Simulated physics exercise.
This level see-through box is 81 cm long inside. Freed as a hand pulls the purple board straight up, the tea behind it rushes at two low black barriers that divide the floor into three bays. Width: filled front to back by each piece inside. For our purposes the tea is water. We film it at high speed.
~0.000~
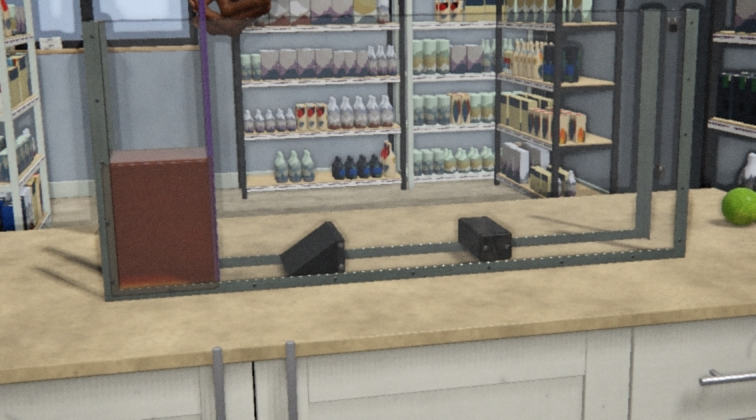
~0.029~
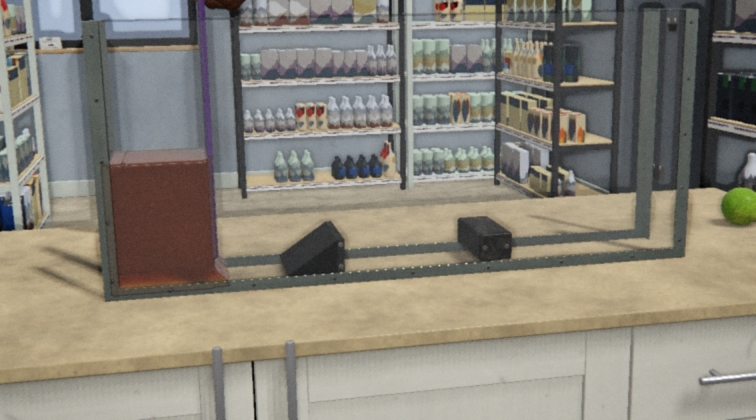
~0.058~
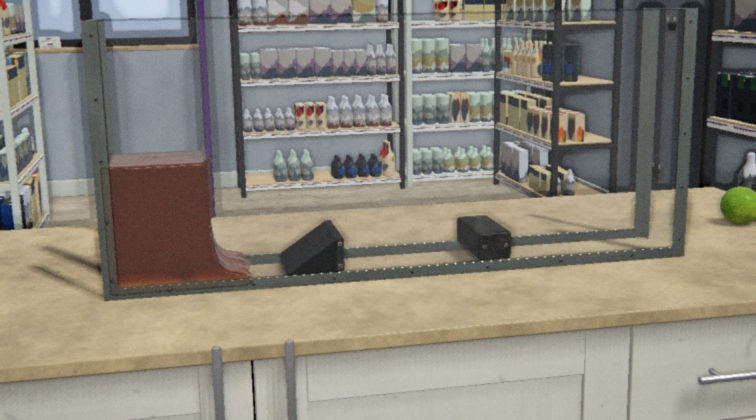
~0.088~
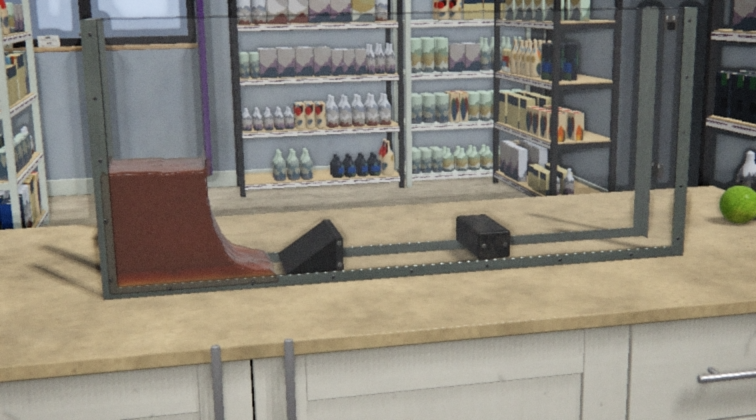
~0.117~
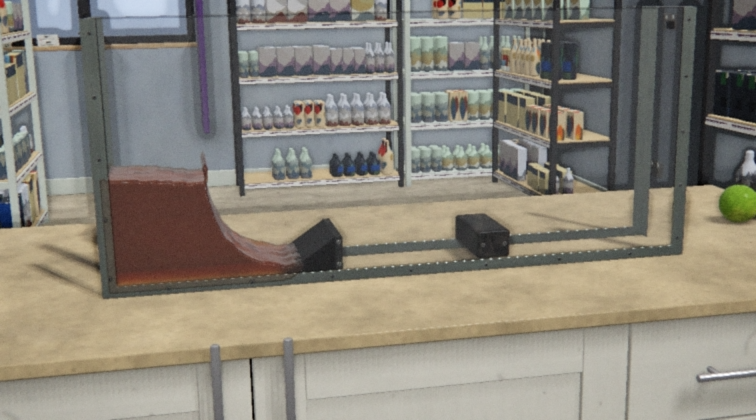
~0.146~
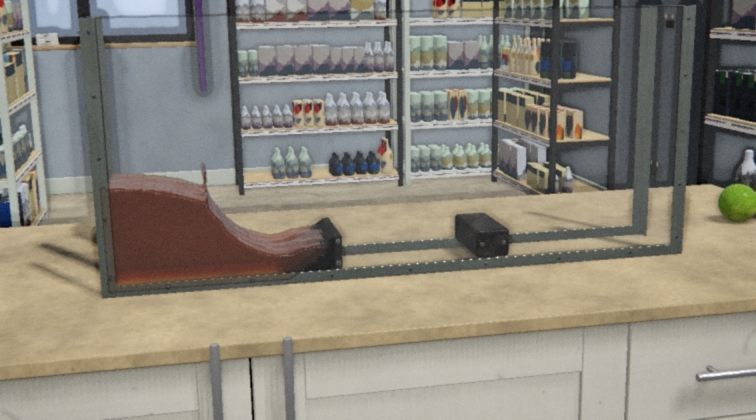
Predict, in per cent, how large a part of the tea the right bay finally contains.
Some 26 percent of the tea.
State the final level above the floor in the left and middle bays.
Respectively 4.0 cm and 3.0 cm.
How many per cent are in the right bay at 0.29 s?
About 0 percent.
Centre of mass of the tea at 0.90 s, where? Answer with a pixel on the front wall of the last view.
Look around (376, 252) on the front wall - that's where it is.
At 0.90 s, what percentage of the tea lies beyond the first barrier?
Around 52 percent at that time.
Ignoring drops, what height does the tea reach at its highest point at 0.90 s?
Roughly 4.5 cm up.
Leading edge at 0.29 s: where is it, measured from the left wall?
Roughly 44 cm out.
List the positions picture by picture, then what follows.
The first frame shows level at the left end (116, 165); front at (214, 280); board bottom (217, 280); the first barrier (ramped) has its top at (341, 241); the second barrier (broad) has its top at (497, 235).
The second frame shows level at the left end (116, 166); front at (228, 278); board bottom (216, 256).
The third frame shows level at the left end (115, 169); front at (249, 276); board bottom (213, 215).
The fourth frame shows level at the left end (115, 174); front at (272, 273); board bottom (210, 174).
The fifth frame shows level at the left end (115, 182); front at (295, 270); board bottom (207, 132).
The sixth frame shows level at the left end (115, 191); front at (295, 270); board bottom (204, 89).
By 0.29 s 80 per cent is still short of the first barrier, 0 is over the second.
By 0.50 s 57 per cent is still short of the first barrier, 15 is over the second.
By 0.90 s 49 per cent is still short of the first barrier, 25 is over the second.
At rest it is 47 per cent left, 27 middle, 25 right.
